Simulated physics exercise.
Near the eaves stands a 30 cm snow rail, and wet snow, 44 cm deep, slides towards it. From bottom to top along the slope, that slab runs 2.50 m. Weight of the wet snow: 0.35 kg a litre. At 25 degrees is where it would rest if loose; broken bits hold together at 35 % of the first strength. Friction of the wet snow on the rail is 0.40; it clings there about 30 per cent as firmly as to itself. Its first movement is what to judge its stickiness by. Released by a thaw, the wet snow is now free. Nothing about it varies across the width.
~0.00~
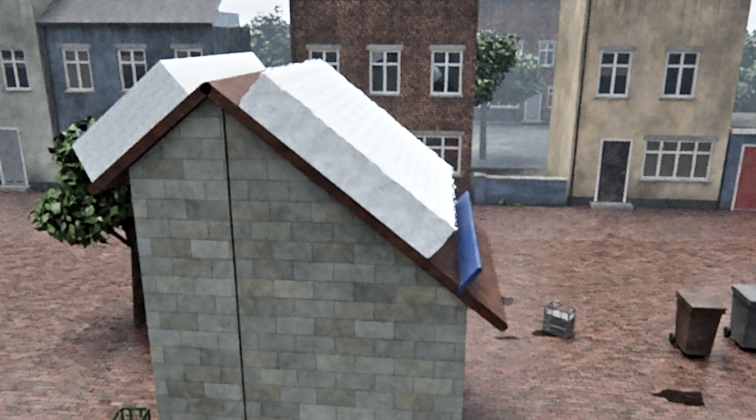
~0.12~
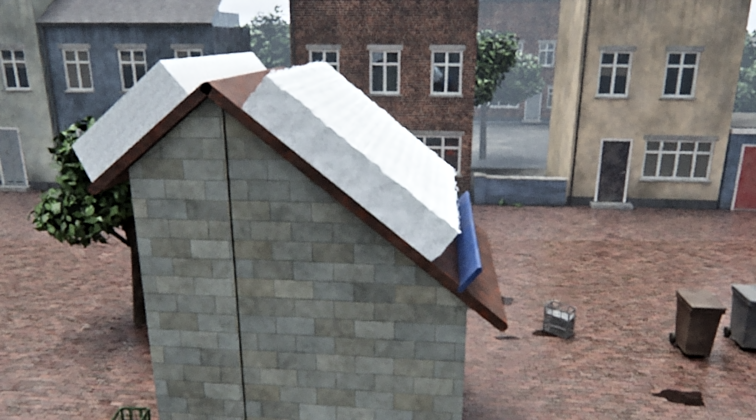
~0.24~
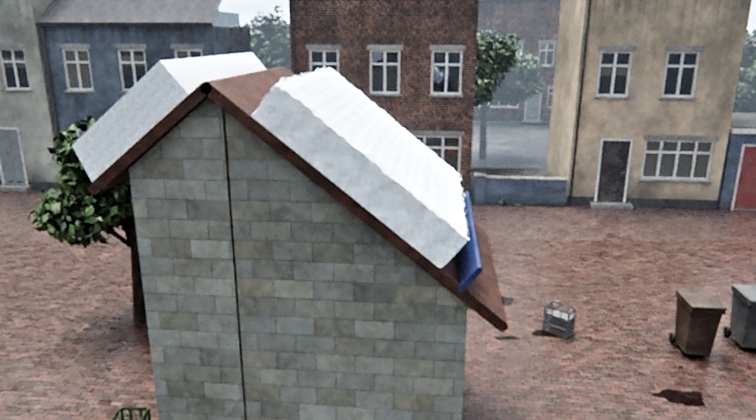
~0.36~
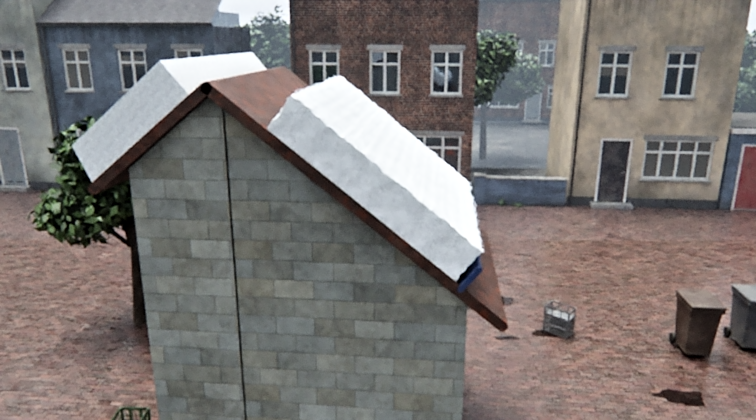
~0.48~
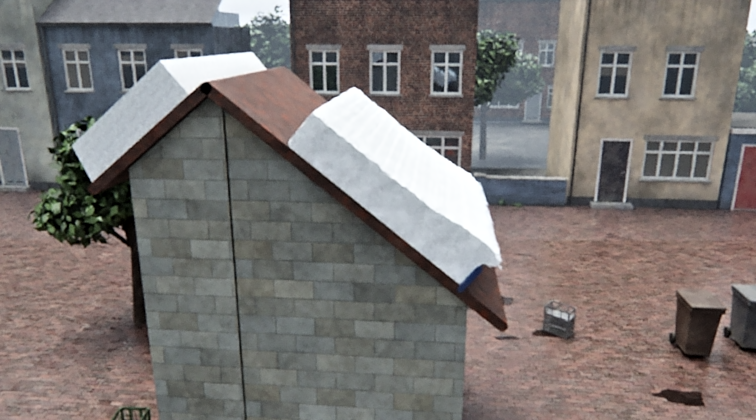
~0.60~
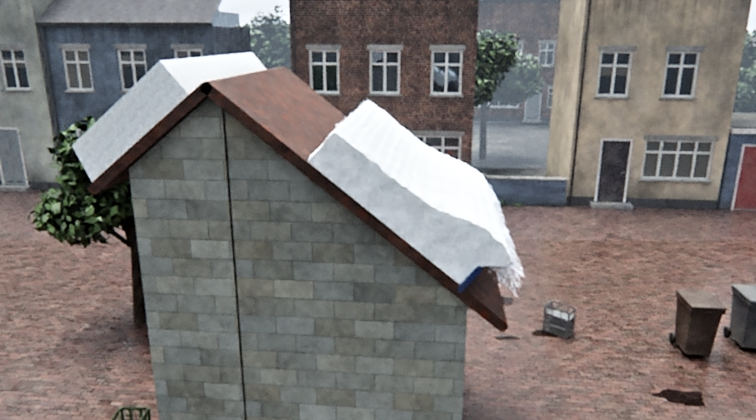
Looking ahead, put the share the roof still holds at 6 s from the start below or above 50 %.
At 6 s from the start, the share the roof still holds is lower than 50 %.
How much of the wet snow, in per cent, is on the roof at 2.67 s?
Roughly 35 per cent.
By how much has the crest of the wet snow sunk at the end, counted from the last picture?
About 0.9 m.
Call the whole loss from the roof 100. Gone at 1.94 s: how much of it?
It comes to about 90 percent.
After 1.22 s, 55 % of the snow is on the roof.
After 1.94 s, 36 % of the snow is on the roof.
After 2.67 s, 33 % of the snow is on the roof.
After 3.40 s, 32 % of the snow is on the roof.
After 6.00 s, at the end, 32 % of the snow is on the roof.
